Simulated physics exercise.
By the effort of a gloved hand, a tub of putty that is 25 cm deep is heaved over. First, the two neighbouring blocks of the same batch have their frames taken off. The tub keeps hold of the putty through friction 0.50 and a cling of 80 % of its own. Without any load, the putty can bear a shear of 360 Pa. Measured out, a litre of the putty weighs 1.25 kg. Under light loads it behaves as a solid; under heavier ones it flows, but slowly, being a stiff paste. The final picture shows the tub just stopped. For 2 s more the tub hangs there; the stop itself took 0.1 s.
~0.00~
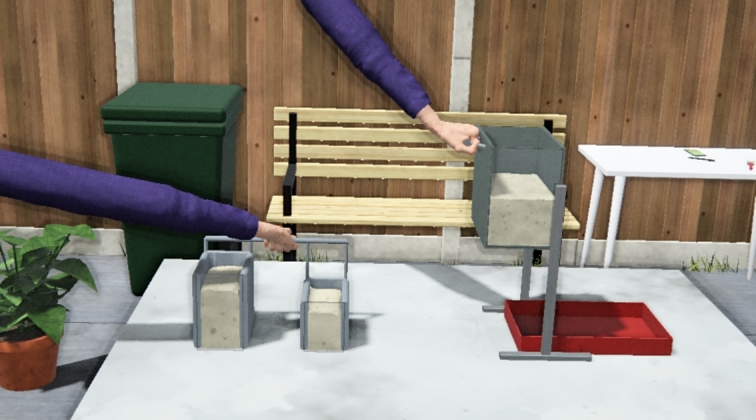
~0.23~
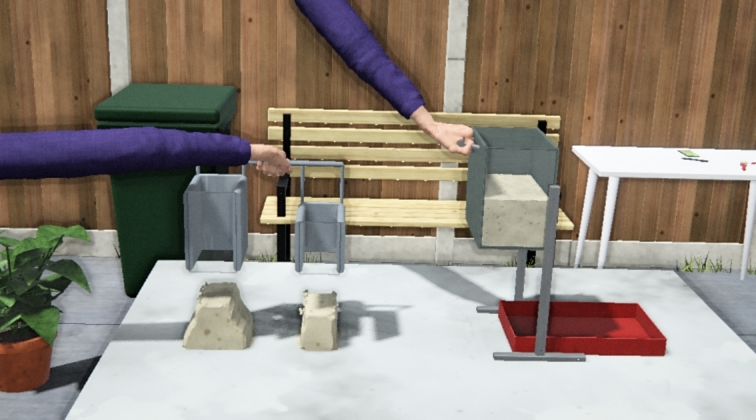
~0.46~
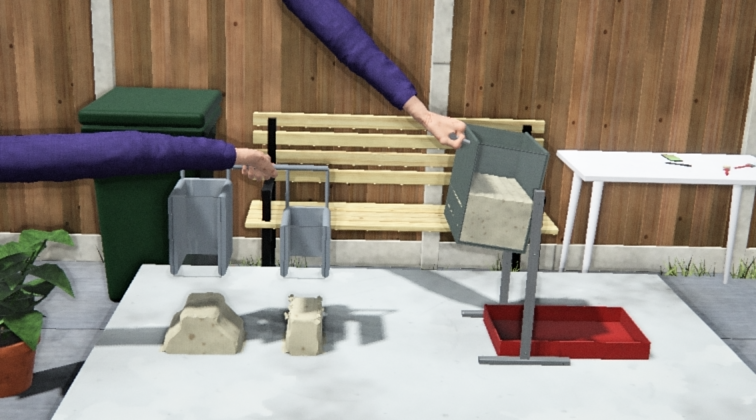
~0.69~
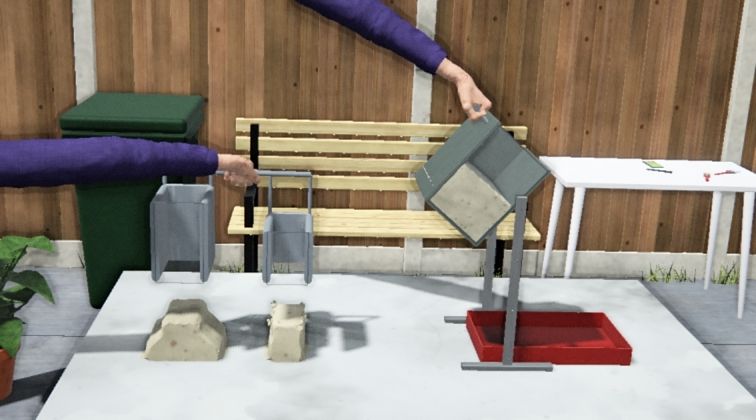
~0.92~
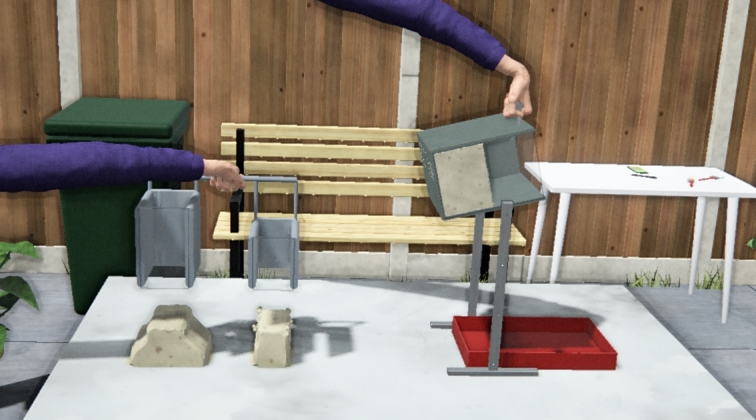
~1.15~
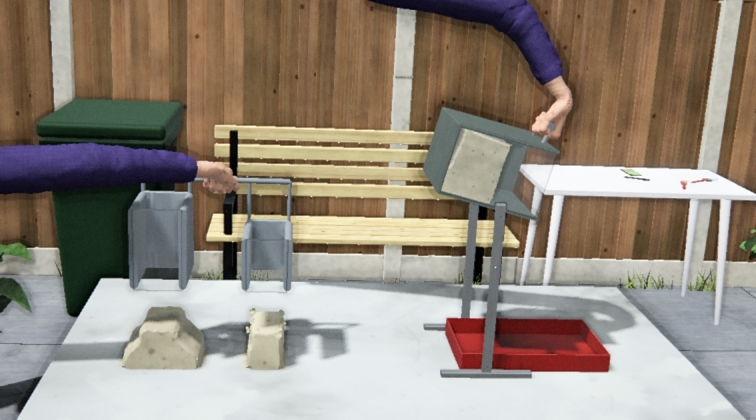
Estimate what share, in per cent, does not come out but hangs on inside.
Some 67 per cent hangs on inside.
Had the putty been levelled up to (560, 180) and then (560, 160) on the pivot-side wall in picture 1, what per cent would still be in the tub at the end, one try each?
Roughly 45 per cent, then roughly 35 per cent.
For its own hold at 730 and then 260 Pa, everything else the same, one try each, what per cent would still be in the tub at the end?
Going in order, it's 100 % and then 50 %.
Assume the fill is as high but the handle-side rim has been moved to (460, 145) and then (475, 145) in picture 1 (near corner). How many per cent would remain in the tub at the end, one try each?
Remaining, try 1: Approx. 40 %; try 2: Approx. 50 %.
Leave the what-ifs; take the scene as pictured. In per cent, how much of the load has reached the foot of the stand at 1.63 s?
Down at that time: Approx. 0 %.
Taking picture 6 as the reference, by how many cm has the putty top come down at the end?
About 11 cm.
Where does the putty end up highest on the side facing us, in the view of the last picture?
The highest point sits at around (477, 176).
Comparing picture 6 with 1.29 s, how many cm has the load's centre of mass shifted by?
The shift is near 5 cm.
By 1.29 s, the tub is at 104 degrees and holds 100 %.
By 1.46 s, the tub is at 104 degrees and holds 89 %.
By 1.63 s, the tub is at 104 degrees and holds 70 %.
By 1.80 s, the tub is at 104 degrees and holds 67 %.
By 3.15 s, at the end, the tub is at 104 degrees and holds 67 %.
